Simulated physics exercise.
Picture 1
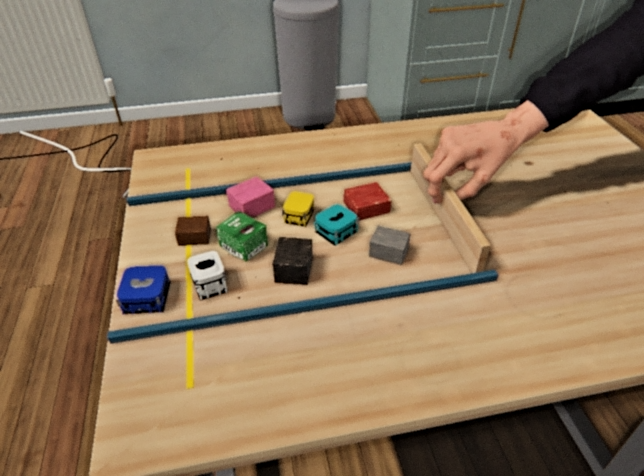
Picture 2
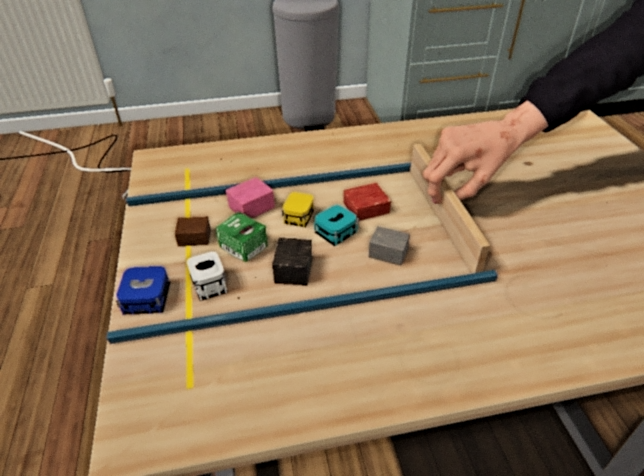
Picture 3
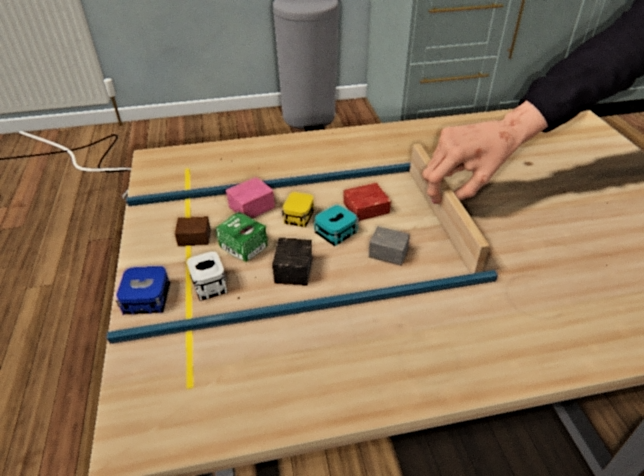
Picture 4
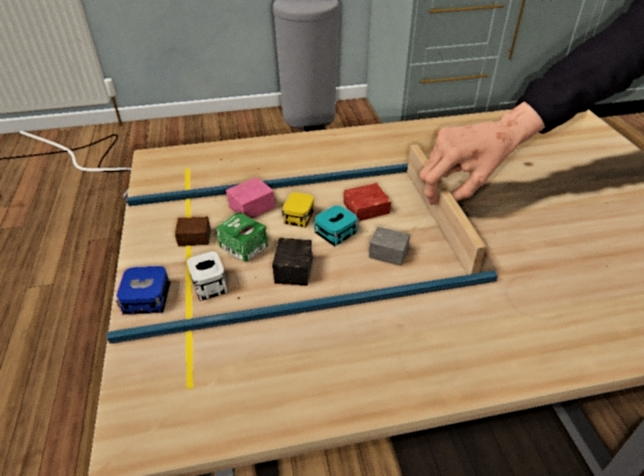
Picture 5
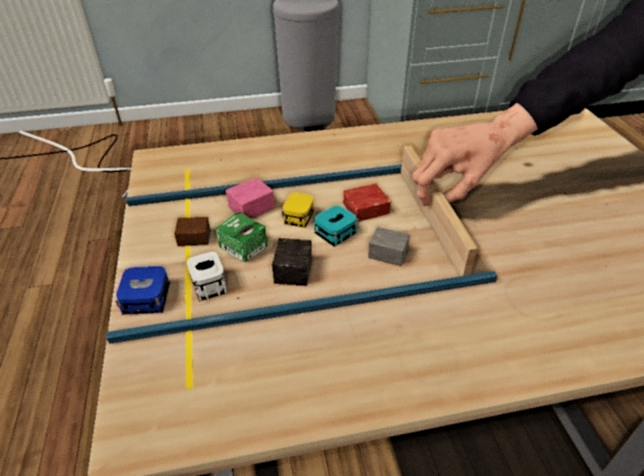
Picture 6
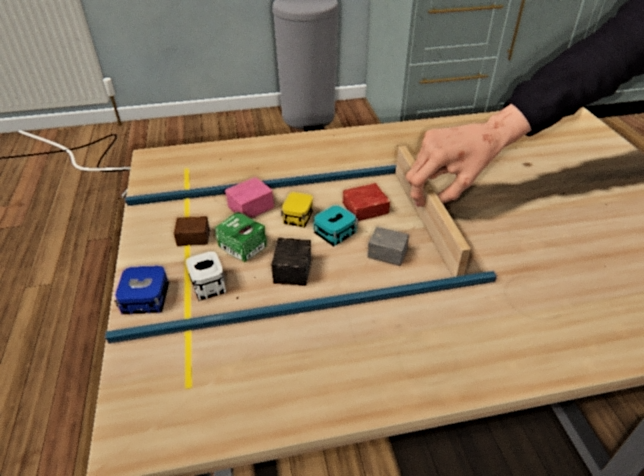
On a wooden table, a hand slides a board slightly left toward some small blocks.
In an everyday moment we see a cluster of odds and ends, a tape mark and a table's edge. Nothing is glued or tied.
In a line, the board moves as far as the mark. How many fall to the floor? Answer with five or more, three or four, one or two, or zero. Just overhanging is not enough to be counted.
The count that falls is three or four.
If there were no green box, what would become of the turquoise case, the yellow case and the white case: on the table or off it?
Turquoise case: Still there. Yellow case: Still there. White case: Over the edge.
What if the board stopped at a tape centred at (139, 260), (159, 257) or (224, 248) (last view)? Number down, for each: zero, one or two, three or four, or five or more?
So, going place by place, I'd say five or more; five or over; one to two.
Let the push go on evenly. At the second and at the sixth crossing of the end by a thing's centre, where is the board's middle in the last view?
At (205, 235) for the second, at (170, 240) for the sixth.
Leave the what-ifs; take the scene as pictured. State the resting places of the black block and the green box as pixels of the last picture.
The black block stops around (128, 291); the green box around (130, 261).
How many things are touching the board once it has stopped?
It touches 4.
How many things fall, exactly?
The count is 3.
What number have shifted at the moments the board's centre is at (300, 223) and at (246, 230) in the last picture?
By then 7, and later 10.
Soon after, none off yet; blue case at rest near (143, 290); brown block at rest near (192, 231); white case at rest near (206, 275).
After that, none off yet; blue case at rest near (143, 290); brown block displaced a little near (181, 233); white case displaced about its own width near (182, 277).
In the end, the number that fall off is three or four; gone, white case, brown block and blue case.
